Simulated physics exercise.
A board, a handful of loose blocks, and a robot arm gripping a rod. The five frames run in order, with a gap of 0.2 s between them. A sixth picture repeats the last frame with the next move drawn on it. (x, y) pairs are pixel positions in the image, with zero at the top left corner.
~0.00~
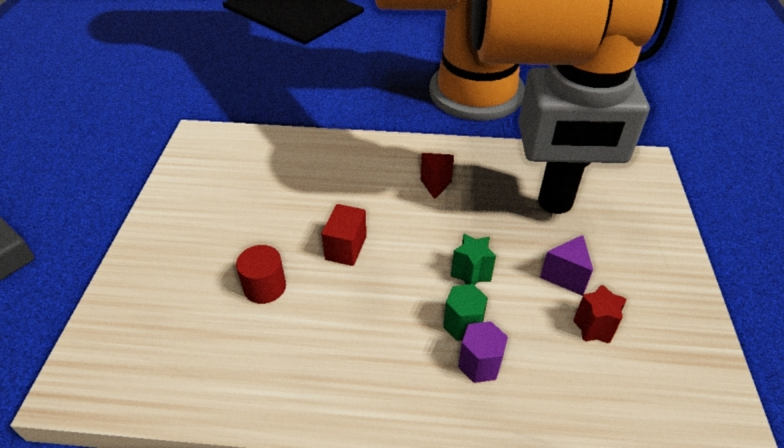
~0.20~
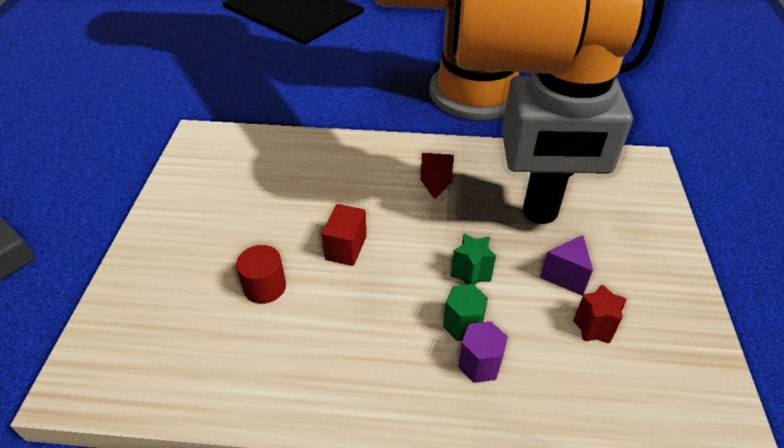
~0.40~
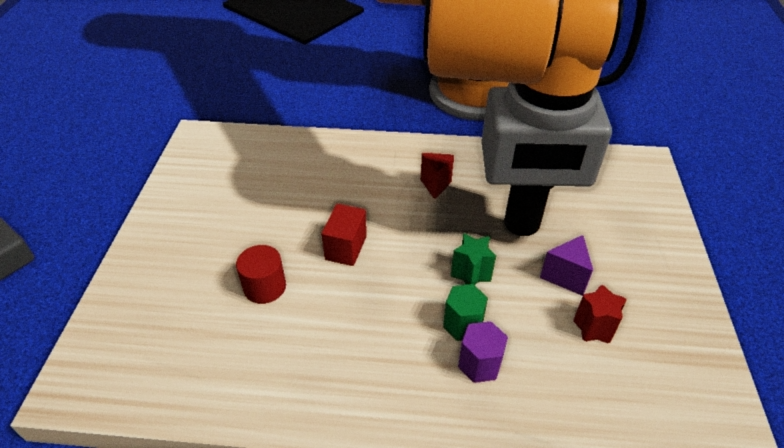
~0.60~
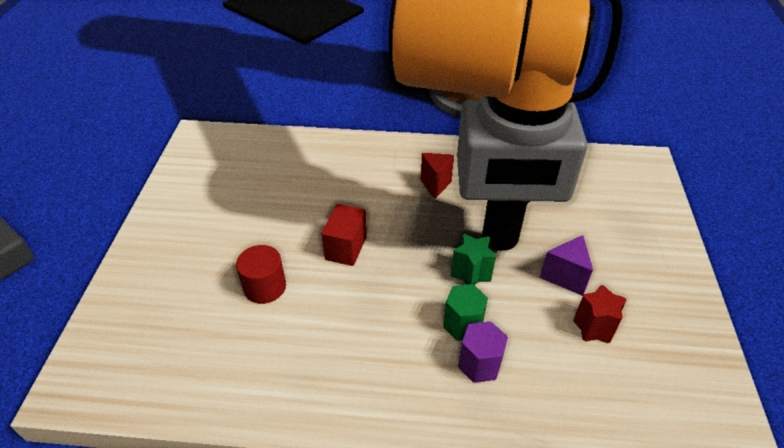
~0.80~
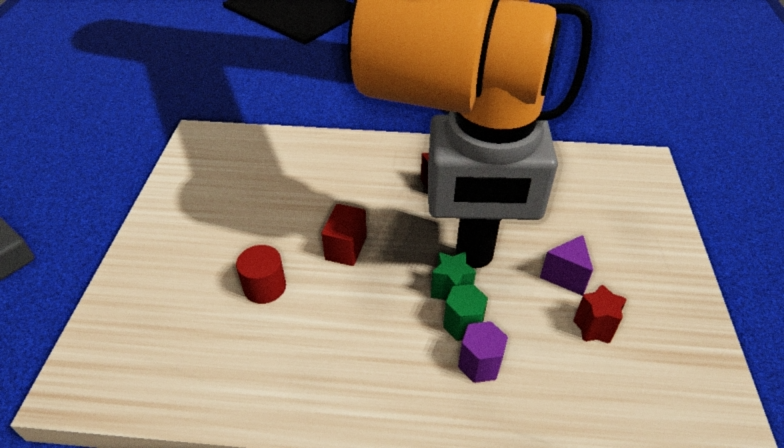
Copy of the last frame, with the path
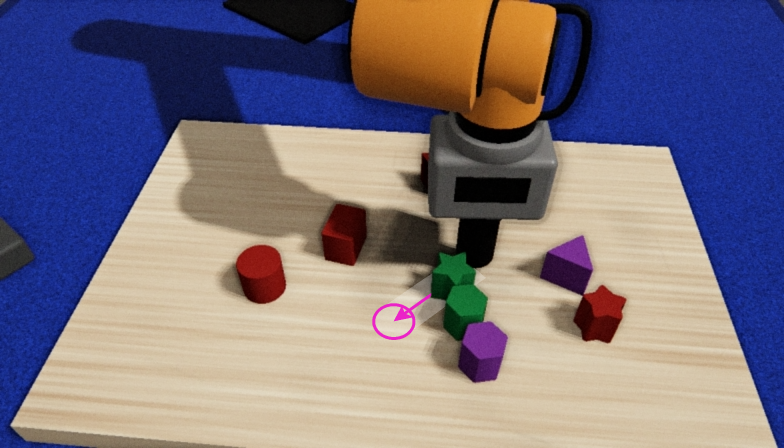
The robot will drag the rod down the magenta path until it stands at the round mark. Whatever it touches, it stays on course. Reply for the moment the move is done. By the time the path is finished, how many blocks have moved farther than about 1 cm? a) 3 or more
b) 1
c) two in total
It's b.
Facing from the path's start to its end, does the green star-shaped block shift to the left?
Short answer: Yes.
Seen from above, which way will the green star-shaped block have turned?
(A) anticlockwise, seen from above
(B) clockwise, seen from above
The answer is A.
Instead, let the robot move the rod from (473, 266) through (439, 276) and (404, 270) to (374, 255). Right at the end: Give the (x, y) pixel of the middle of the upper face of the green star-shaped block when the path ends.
It ends at (426, 279).
The drawn path runs from (473, 266) to (394, 321).
What follows on the original path. One third of the way, rod (448, 273); green star-shaped block (431, 287), turned 15° anticlockwise.
Two thirds of the way, rod (422, 291); green star-shaped block (412, 304), turned 55° anticlockwise.
At the end, rod (394, 310); green star-shaped block (397, 327), turned 75° anticlockwise; green hexagonal block not moved.
